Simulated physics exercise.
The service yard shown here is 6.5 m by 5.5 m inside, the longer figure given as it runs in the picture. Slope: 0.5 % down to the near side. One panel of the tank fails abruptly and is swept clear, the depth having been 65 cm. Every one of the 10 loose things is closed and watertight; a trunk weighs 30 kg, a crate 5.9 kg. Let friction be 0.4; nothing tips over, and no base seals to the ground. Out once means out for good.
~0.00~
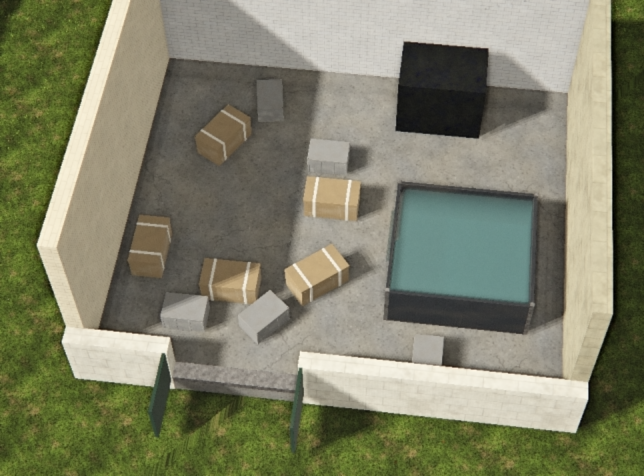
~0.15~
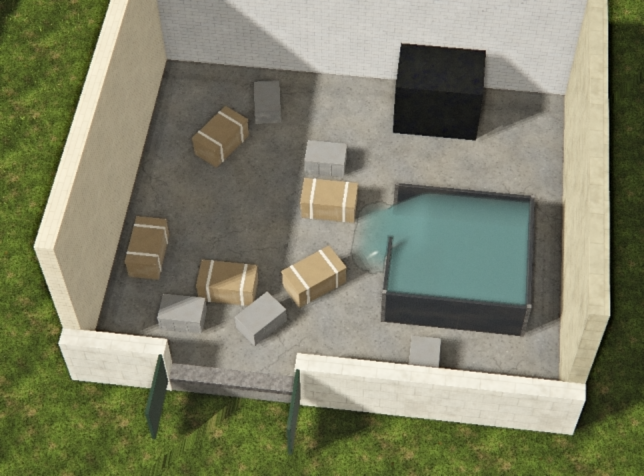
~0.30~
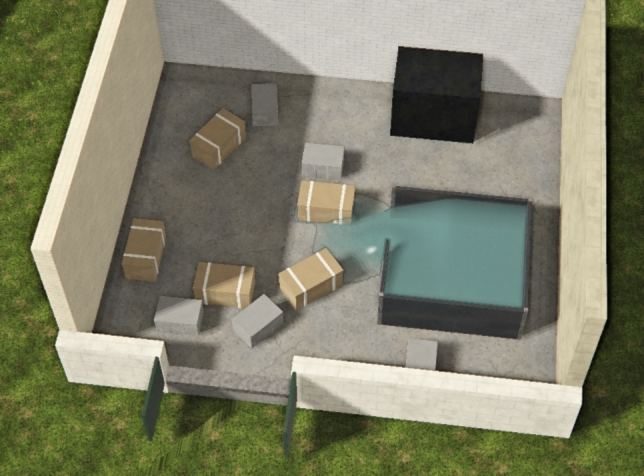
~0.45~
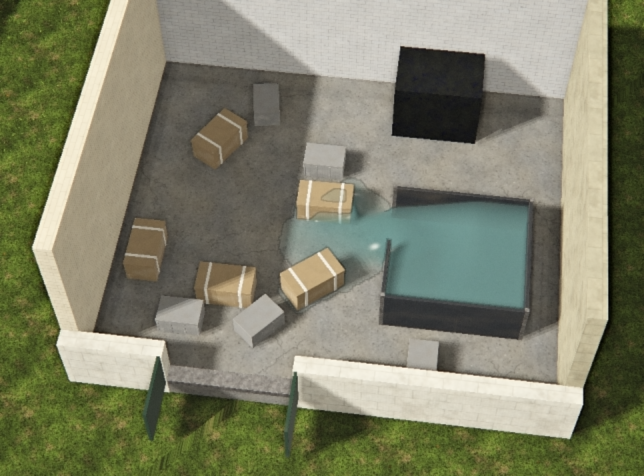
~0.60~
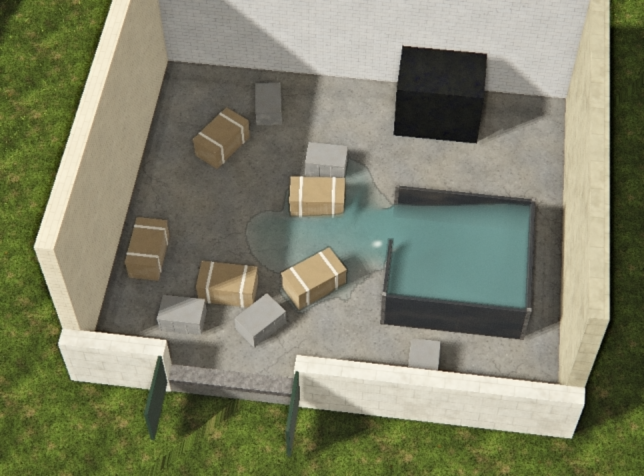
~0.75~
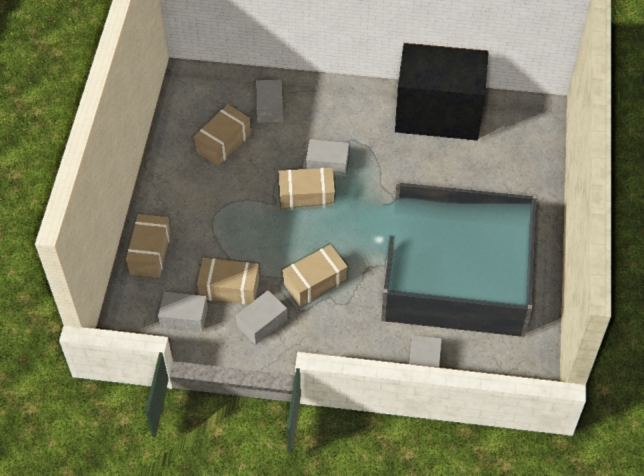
A walled yard held scattered boxes and a tank of teal water, whose left side opened; water spread leftward across the floor between the boxes, and one tan box shifted slightly left and back.
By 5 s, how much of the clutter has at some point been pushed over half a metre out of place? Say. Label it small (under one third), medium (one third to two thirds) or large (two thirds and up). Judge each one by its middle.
Large.
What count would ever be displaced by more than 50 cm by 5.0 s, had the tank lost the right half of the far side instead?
So the tally would be 2.
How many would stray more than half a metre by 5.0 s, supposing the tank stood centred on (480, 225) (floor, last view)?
Count: 8.
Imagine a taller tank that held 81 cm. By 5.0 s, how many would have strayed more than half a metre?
Count: 8.
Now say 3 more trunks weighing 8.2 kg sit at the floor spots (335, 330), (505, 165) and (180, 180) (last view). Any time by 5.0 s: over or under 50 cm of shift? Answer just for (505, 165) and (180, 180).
Well, in turn they are below that and above that.
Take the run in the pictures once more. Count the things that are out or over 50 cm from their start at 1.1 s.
By my reckoning, 1.
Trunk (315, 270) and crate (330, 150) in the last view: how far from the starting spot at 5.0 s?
10 cm and 100 cm.
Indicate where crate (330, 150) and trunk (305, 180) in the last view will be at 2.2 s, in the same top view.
Around (281, 69) and (200, 112).
After 1.1 s 1 of 10 are over 50 cm from their spots; 0 afloat.
After 2.2 s 4 of 10 are over 50 cm from their spots; 2 afloat.
After 3.5 s 5 of 10 are over 50 cm from their spots; 5 afloat.
After 5.0 s 6 of 10 are over 50 cm from their spots, and 7 have been at some point; 6 afloat.
